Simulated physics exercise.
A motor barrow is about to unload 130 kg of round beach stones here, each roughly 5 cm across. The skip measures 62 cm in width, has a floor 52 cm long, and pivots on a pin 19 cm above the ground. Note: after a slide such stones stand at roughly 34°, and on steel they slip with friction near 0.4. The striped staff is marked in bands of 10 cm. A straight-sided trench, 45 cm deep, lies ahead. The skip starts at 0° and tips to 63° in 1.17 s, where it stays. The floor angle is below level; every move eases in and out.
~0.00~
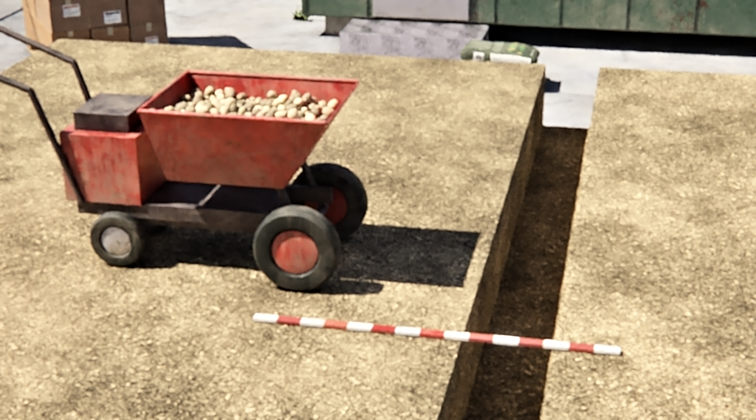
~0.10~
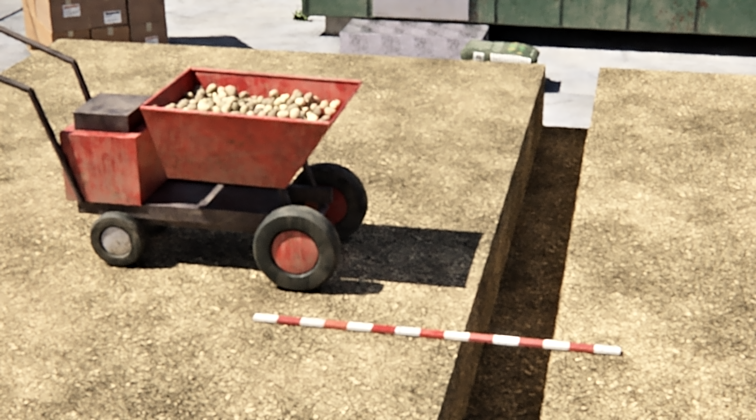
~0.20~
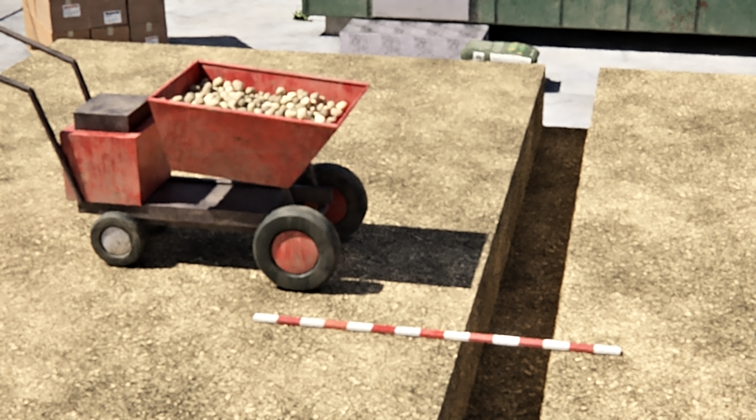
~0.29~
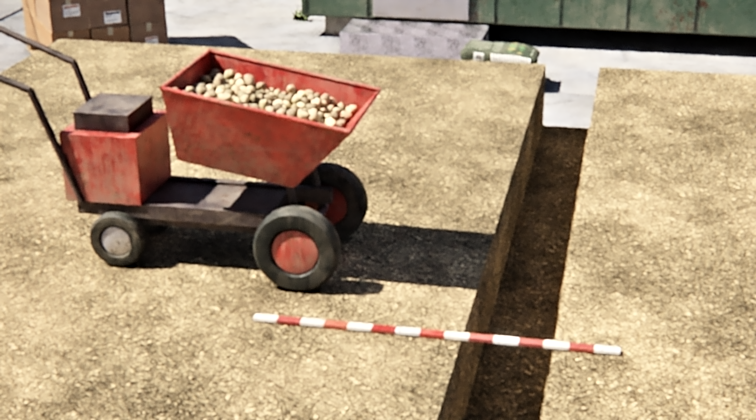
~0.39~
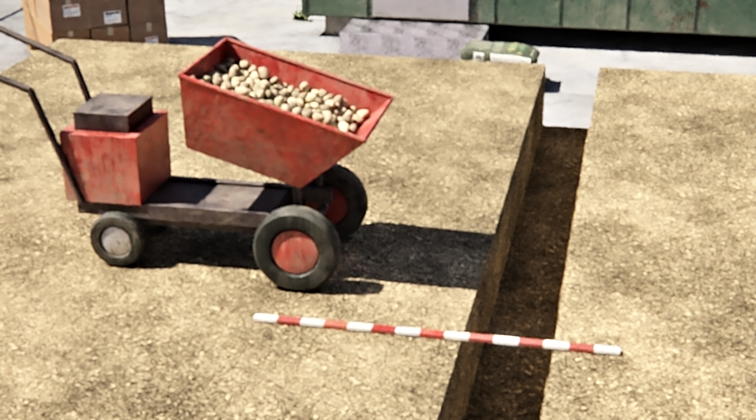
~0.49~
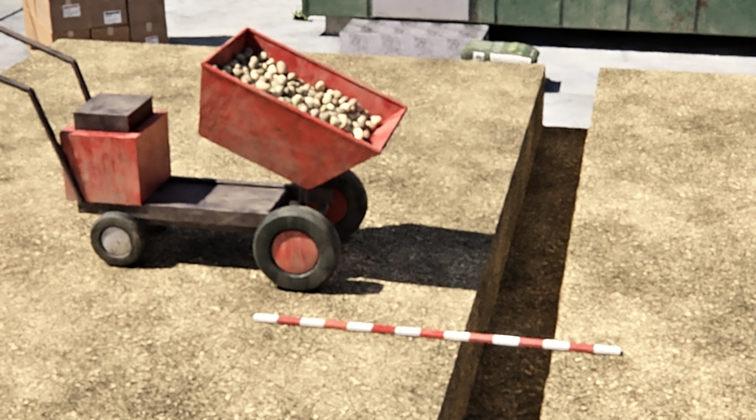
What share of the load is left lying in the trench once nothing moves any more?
About 65 per cent.
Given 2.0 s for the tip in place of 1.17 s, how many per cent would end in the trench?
It'd be some 65 per cent.
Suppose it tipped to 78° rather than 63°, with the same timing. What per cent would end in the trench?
It would come to about 90 percent.
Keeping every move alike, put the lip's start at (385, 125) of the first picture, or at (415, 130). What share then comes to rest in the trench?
First spot about 60, second spot about 40 per cent.
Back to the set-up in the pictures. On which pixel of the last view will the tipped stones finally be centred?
Look at roughly (514, 354).
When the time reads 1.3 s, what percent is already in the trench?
Close to 15 per cent at that time.
After 0.9 s the floor is at 53°; 100 % in the skip; the foremost stones are at (420, 178).
After 1.3 s the floor is at 63°; 74 % in the skip, 10 % short of the trench, 16 % in the trench; the foremost stones are at (533, 312).
After 1.6 s the floor is at 63°; 46 % in the skip, 9 % short of the trench, 45 % in the trench; the foremost stones are at (556, 351).
After 3.6 s the floor is at 63°; 19 % in the skip, 16 % short of the trench, 65 % in the trench; the foremost stones are at (555, 362).
